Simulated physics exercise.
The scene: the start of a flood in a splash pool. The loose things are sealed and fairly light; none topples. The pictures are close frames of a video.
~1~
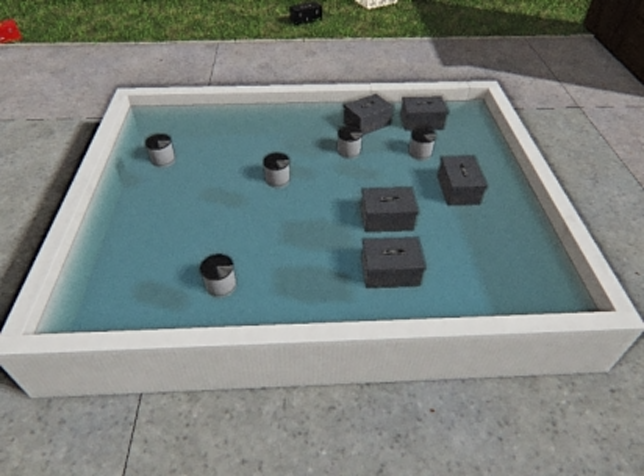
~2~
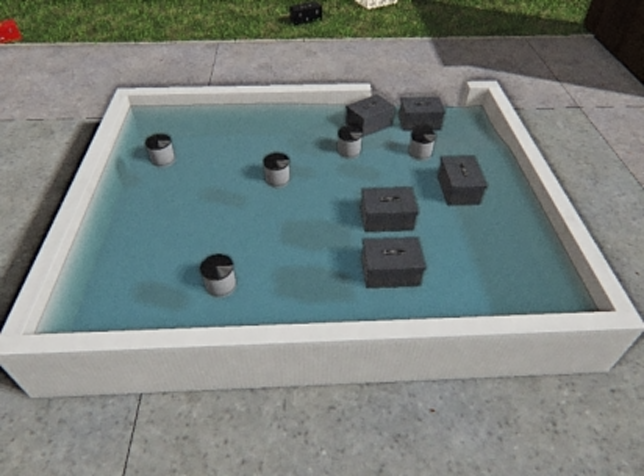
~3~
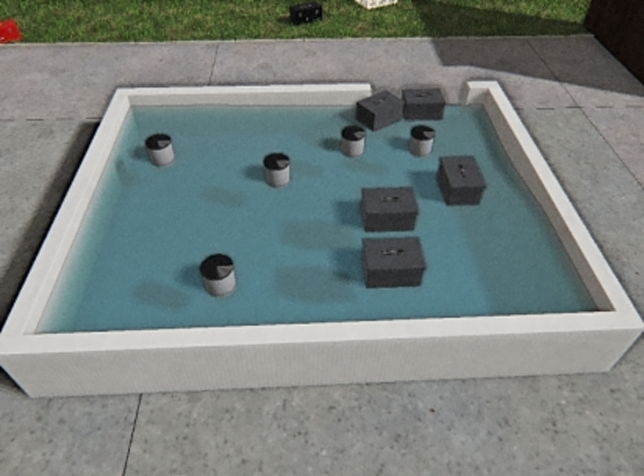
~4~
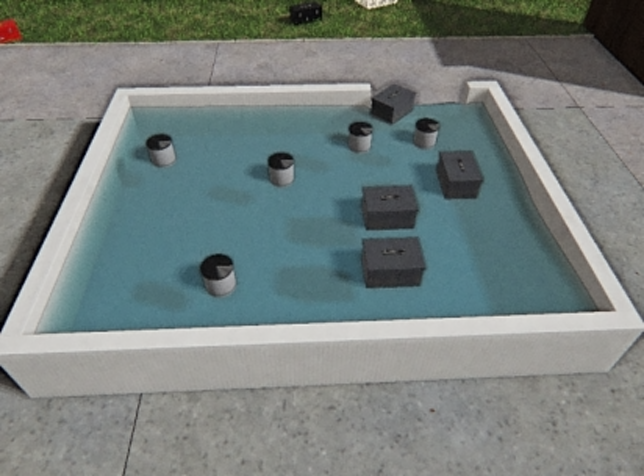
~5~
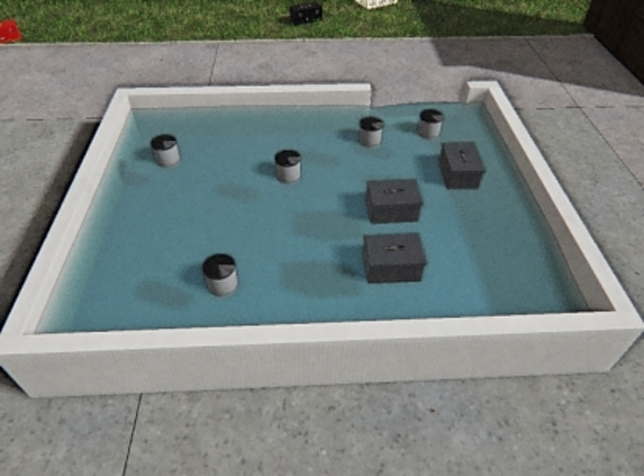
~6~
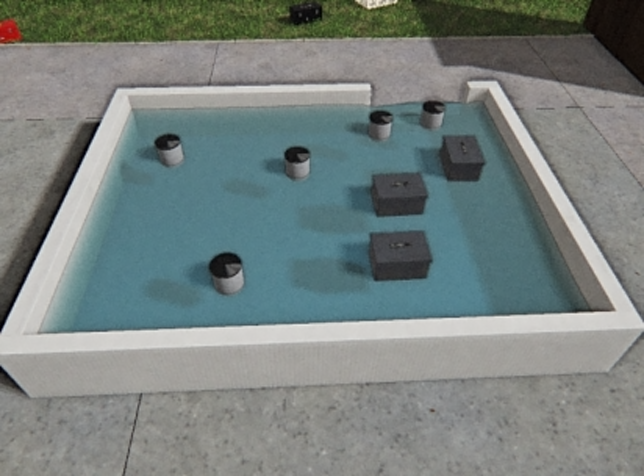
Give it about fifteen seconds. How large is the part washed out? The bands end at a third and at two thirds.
It is at least two thirds.
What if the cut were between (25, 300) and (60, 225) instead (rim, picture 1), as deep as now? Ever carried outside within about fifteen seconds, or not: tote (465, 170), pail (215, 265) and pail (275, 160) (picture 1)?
As listed: Inside, yes, out.
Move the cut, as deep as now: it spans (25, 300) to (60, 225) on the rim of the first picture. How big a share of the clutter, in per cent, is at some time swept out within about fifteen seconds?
Close to 30 %.
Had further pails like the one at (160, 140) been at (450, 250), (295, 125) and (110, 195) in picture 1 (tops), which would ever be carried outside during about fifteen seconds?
As listed: No, yes, inside.
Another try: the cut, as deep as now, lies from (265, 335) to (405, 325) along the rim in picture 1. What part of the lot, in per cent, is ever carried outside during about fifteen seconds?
Roughly 40 per cent.
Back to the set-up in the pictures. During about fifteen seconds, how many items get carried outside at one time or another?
I count 7.
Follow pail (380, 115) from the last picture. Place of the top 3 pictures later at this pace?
At about (407, 101).
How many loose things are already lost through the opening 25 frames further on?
I count 7.
A moment on, 3 of 10 are out; 7 afloat.
Next, 5 of 10 are out; 5 afloat.
Later, 7 of 10 are out; 3 afloat.
In the end, 7 of 10 are out; 3 afloat.
